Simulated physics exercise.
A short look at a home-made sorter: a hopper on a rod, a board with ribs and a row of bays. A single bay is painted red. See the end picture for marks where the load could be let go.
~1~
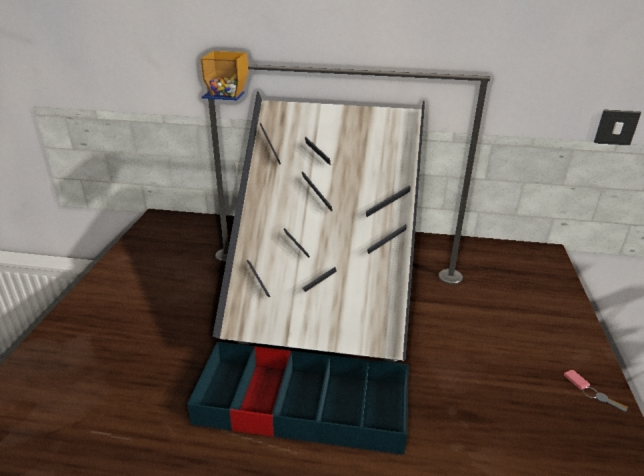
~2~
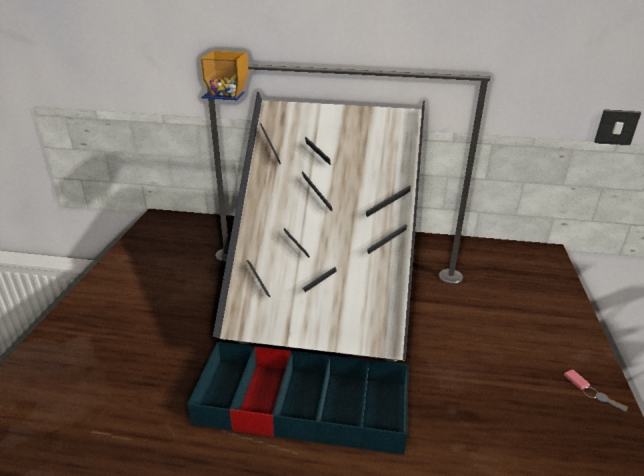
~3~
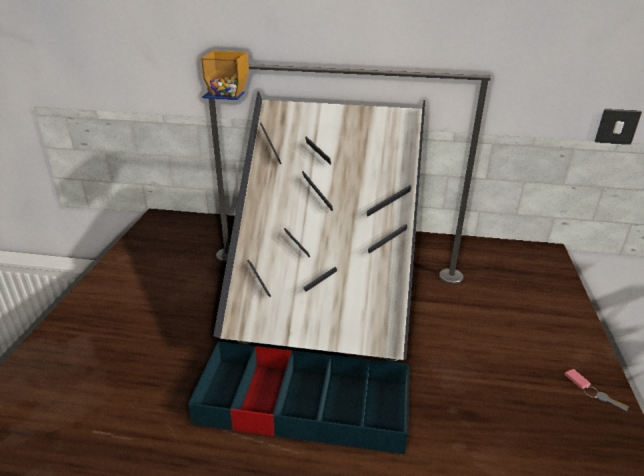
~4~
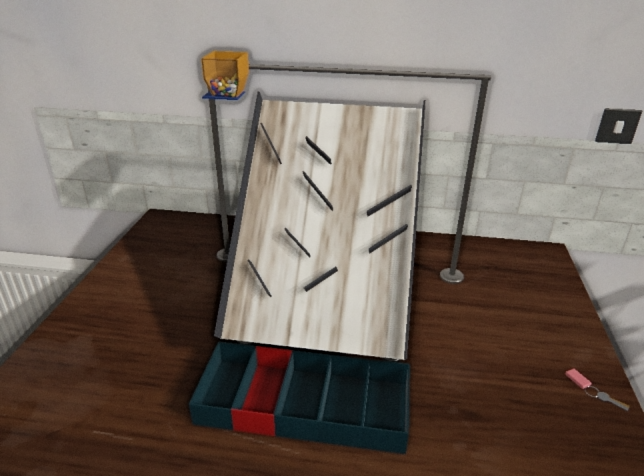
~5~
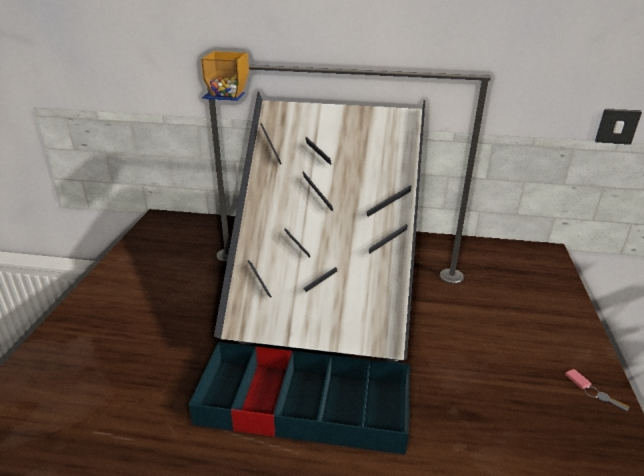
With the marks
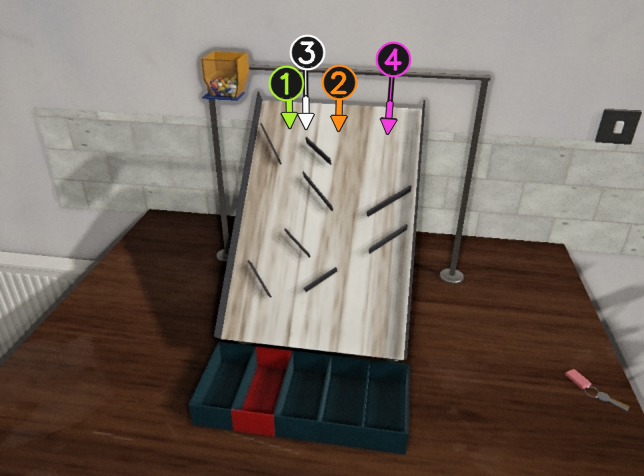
On a dark wooden table against a partly tiled wall, a small orange hopper of colourful pieces sits on a rod above the upper left of a tilted, ribbed board, with five bays below, one red; nothing visibly moves.
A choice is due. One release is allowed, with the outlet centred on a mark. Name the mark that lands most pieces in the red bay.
1 works best here.
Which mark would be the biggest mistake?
That would be 2.
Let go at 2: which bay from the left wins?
The fourth from the left.
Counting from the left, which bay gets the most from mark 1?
It is the second one.
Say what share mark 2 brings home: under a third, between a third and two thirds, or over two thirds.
It is under a third.
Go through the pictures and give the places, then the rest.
Hopper near (227, 88), jelly beans, door shut, in the first frame.
Ribs (260, 123) to (278, 159), (305, 137) to (329, 159), (302, 172) to (331, 207), in the second frame.
Ribs (367, 212) to (411, 185), (285, 228) to (308, 254), (369, 249) to (407, 225), in the third frame.
Ribs (248, 260) to (269, 294), (304, 289) to (337, 267), in the fourth frame.
Red bay near (253, 422), number 2 of 5 from the left, in the fifth frame.
On the marked copy, mark 1 meets the board at (289, 122); mark 2 meets the board at (338, 125); mark 3 meets the board at (306, 123); mark 4 meets the board at (388, 128).
For mark 1, close to two thirds in the red bay, close to a third in other bays.
For mark 2, a small share in the red bay, the bulk in other bays, a small share outside the box.
For mark 3, close to a third in the red bay, close to two thirds in other bays.
For mark 4, close to a third in the red bay, close to two thirds in other bays, only a few held on the board.
